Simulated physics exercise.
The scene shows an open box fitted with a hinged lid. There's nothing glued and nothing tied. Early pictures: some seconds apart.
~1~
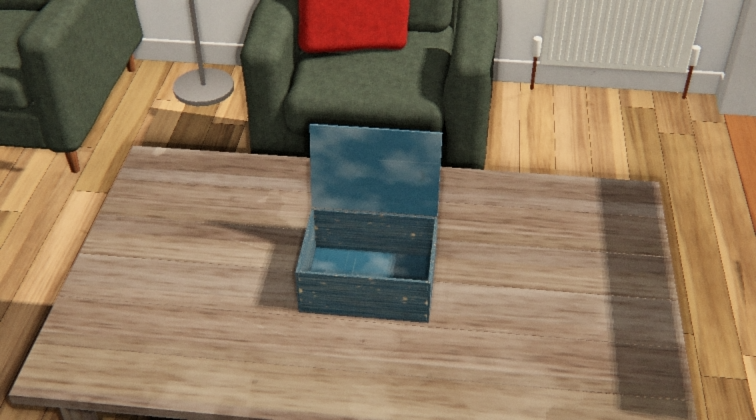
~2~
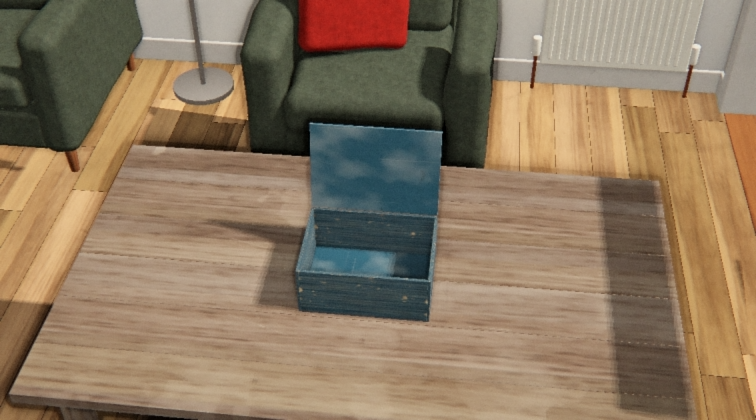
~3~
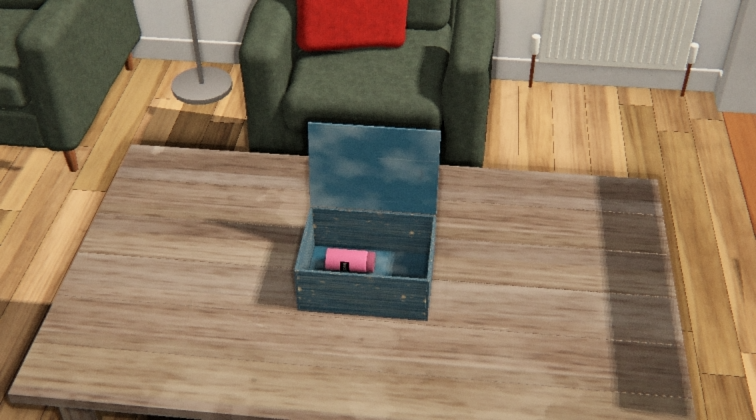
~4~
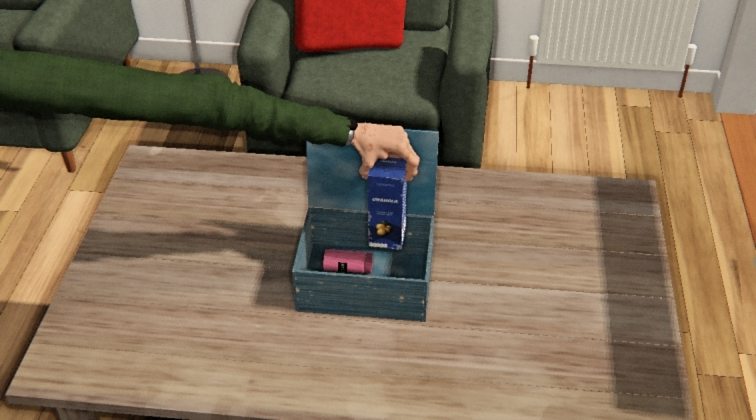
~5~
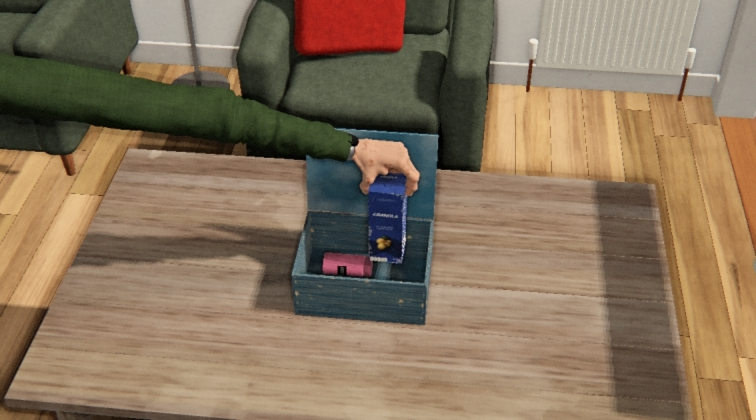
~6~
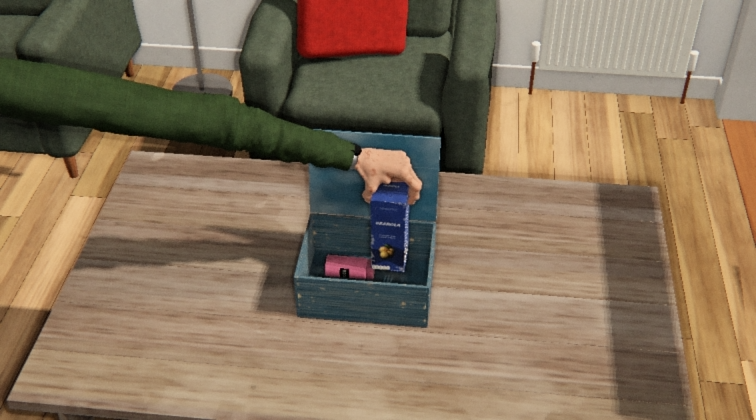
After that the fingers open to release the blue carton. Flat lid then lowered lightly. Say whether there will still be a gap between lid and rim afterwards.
Open.
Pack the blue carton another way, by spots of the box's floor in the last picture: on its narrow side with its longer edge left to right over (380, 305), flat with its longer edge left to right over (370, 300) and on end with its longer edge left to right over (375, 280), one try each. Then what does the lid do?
Lid: First closed, second closed, third open.
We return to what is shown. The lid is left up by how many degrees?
Close to 50 degrees.
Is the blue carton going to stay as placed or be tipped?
The blue carton ends up tilted.
Then, 0.30 s on from there, blue carton turned 32° from how it was put near (409, 239); pink shaker shifted a little.
Then, 1.10 s on from there, lid starting down; blue carton turned 46° from how it was put near (398, 246); pink shaker shifted about its own width.
Then, 1.70 s on from there, lid 70° above the rim; blue carton turned 46° from how it was put near (398, 246); pink shaker shifted about its own width.
Then, 4.00 s on from there, lid 57° above the rim; blue carton turned 48° from how it was put near (396, 250); pink shaker shifted about its own width.
In the end, lid 50° above the rim; toppled in the box, blue carton; moved from the start, pink shaker. At the end, from the last picture's camera, blue carton near (396, 253).
